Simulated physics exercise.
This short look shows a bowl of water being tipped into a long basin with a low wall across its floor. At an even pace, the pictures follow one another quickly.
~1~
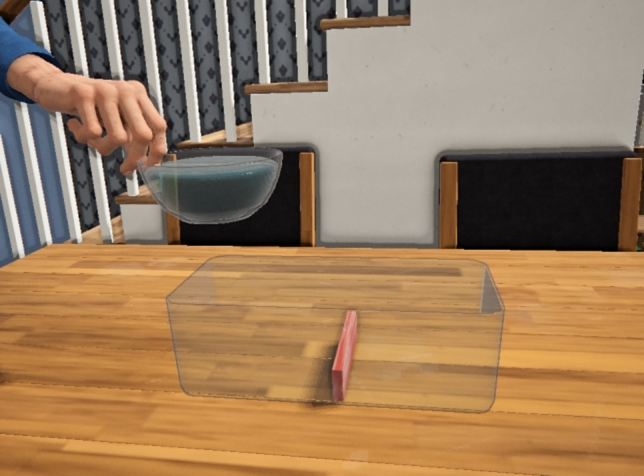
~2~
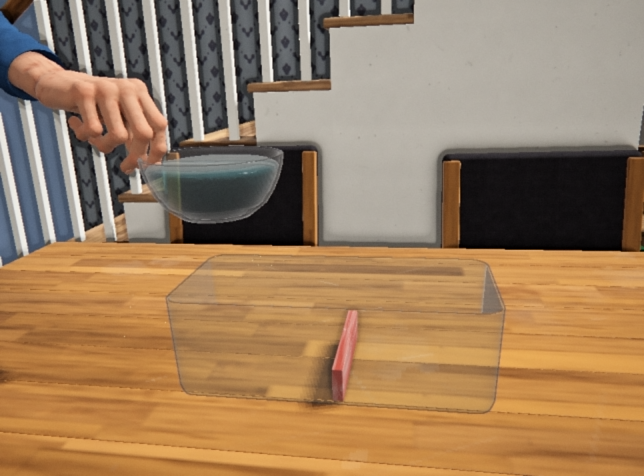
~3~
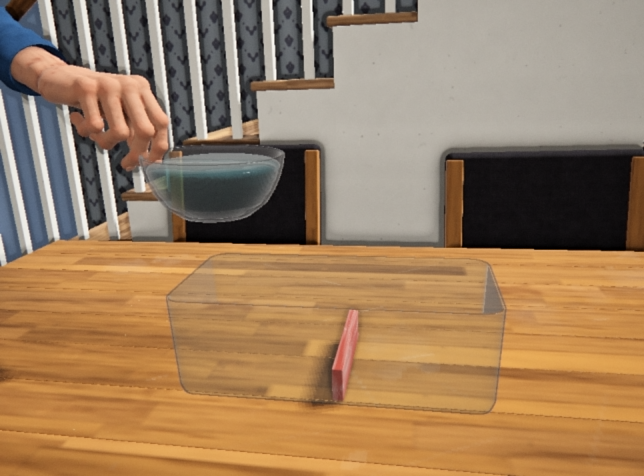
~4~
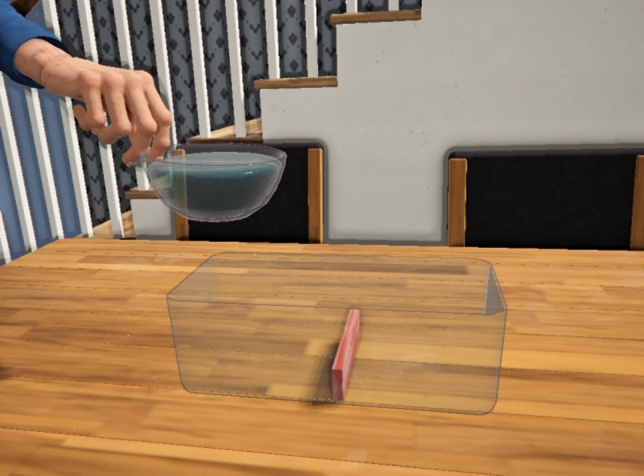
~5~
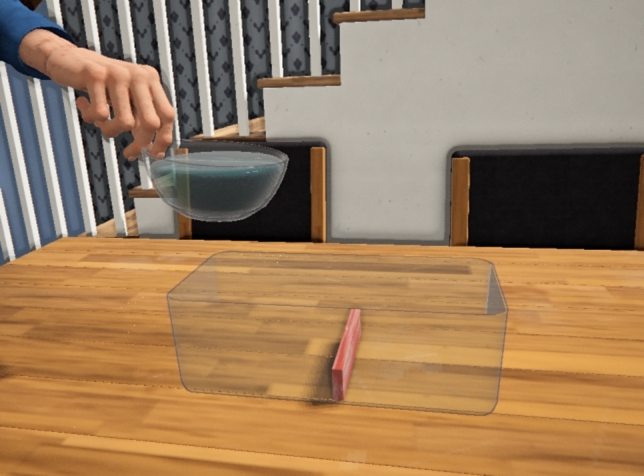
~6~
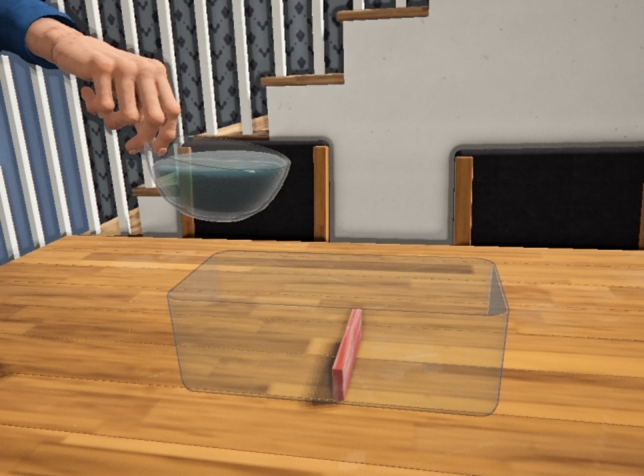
A hand held a clear bowl of bluish water above a wooden table, over the left side of a long see-through basin with a low pink wall inside, and slowly tilted it slightly rightward.
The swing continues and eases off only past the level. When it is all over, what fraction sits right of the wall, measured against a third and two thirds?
The share right of the wall ends up within a third to two thirds.
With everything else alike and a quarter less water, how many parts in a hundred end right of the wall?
Close to 25 per cent.
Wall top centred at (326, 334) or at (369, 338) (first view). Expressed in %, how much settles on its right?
Case 1: 65 %; case 2: 5 %.
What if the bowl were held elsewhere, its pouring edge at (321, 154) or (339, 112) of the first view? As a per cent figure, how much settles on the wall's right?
Roughly 80 per cent, and 90 per cent.
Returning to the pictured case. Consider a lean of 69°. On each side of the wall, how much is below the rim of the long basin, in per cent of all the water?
On the left near 15 in a hundred, on the right near 25 in a hundred.
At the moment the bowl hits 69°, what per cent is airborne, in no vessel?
I'd say some 30 per cent.
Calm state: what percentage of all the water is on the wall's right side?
Roughly 45 per cent.
A moment on, the bowl is tipped part way and 31 per cent is still to pour, 15 is left of the wall and 24 right of it.
Next, the bowl is tipped right over and 0 per cent is still to pour, 56 is left of the wall and 43 right of it.
Then the bowl is tipped right over and 0 per cent is still to pour, 56 is left of the wall and 43 right of it.
Later the bowl is tipped right over and 0 per cent is still to pour, 56 is left of the wall and 43 right of it.
Finally, 56 per cent lies left of the wall, 43 right of it and 1 outside.
